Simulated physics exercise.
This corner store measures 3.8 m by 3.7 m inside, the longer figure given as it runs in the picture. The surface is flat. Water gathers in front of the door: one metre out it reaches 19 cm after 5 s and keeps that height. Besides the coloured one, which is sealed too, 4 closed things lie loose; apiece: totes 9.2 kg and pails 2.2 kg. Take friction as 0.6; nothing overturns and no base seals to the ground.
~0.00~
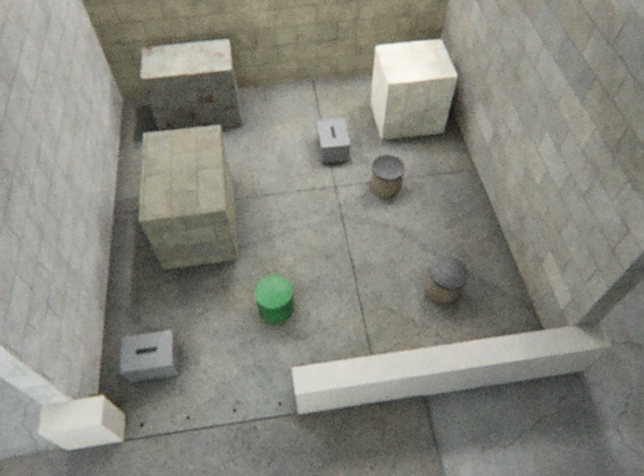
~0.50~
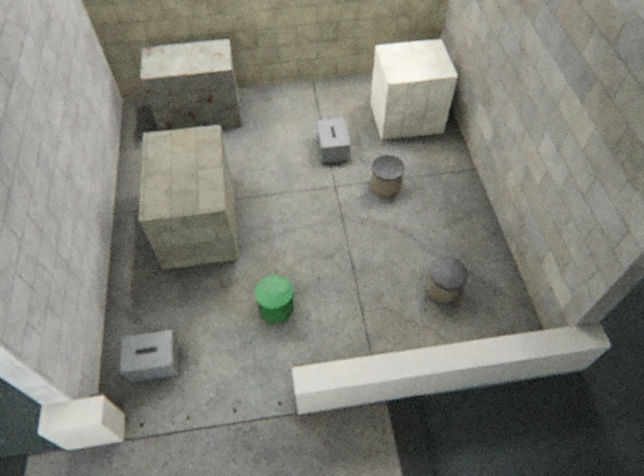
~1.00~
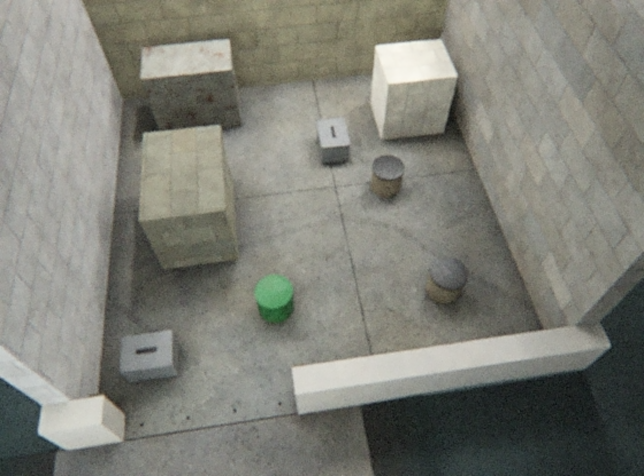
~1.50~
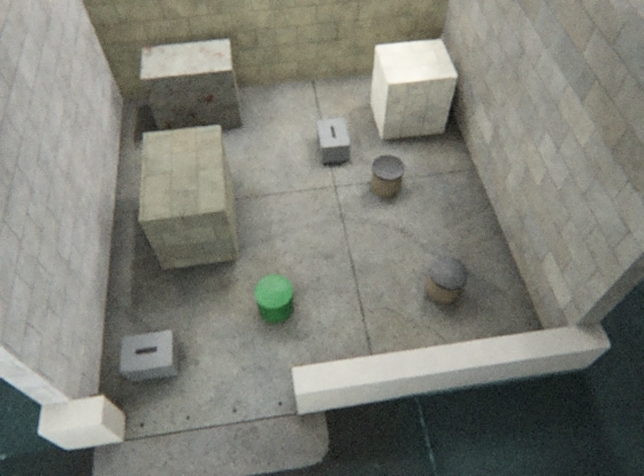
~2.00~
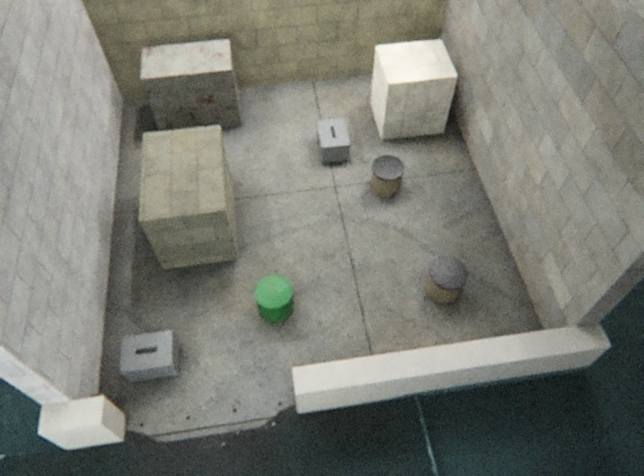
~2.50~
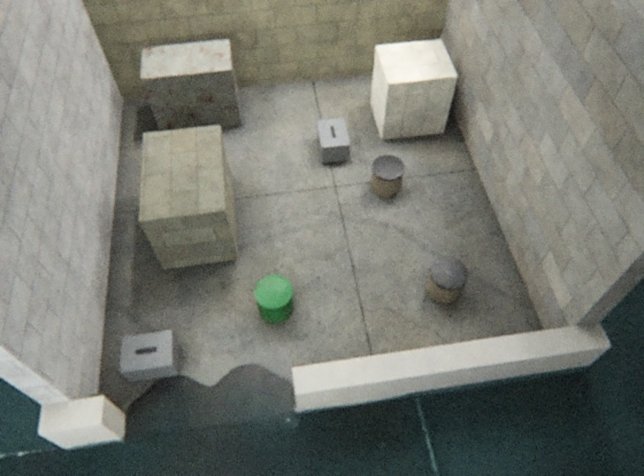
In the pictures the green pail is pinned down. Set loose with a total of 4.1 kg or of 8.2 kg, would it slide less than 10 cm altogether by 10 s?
I expect that neither weight holds it.
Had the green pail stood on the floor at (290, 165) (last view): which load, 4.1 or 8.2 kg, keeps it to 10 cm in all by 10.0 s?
Only the larger holds.
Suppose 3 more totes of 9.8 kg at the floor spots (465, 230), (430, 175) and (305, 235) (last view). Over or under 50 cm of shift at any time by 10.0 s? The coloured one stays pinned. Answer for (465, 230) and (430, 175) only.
In turn: Less, short of it.
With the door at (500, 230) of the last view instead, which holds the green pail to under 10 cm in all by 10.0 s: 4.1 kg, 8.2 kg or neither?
In that case neither weight holds it.
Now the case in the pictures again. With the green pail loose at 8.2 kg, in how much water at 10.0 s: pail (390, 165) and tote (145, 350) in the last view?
Roughly 6 and 14 cm.
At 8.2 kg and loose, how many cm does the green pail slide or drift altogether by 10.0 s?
About 120 cm.
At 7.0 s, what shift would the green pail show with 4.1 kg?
About 150 cm.
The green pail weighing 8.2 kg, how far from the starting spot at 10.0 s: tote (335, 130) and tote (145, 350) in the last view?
In turn: 20 cm, 300 cm.
After 3.5 s the green pail would be 0 cm from its start with 4.1 kg and 0 cm from its start with 8.2 kg; 1 cm of water round it then.
After 4.5 s the green pail would be 20 cm from its start with 4.1 kg and 0 cm from its start with 8.2 kg; 5 cm of water round it then.
After 7.0 s the green pail would be 165 cm from its start with 4.1 kg and 73 cm from its start with 8.2 kg; 5 cm of water round it then.
After 10.0 s the green pail would be 215 cm from its start with 4.1 kg and 126 cm from its start with 8.2 kg; 9 cm of water round it then.
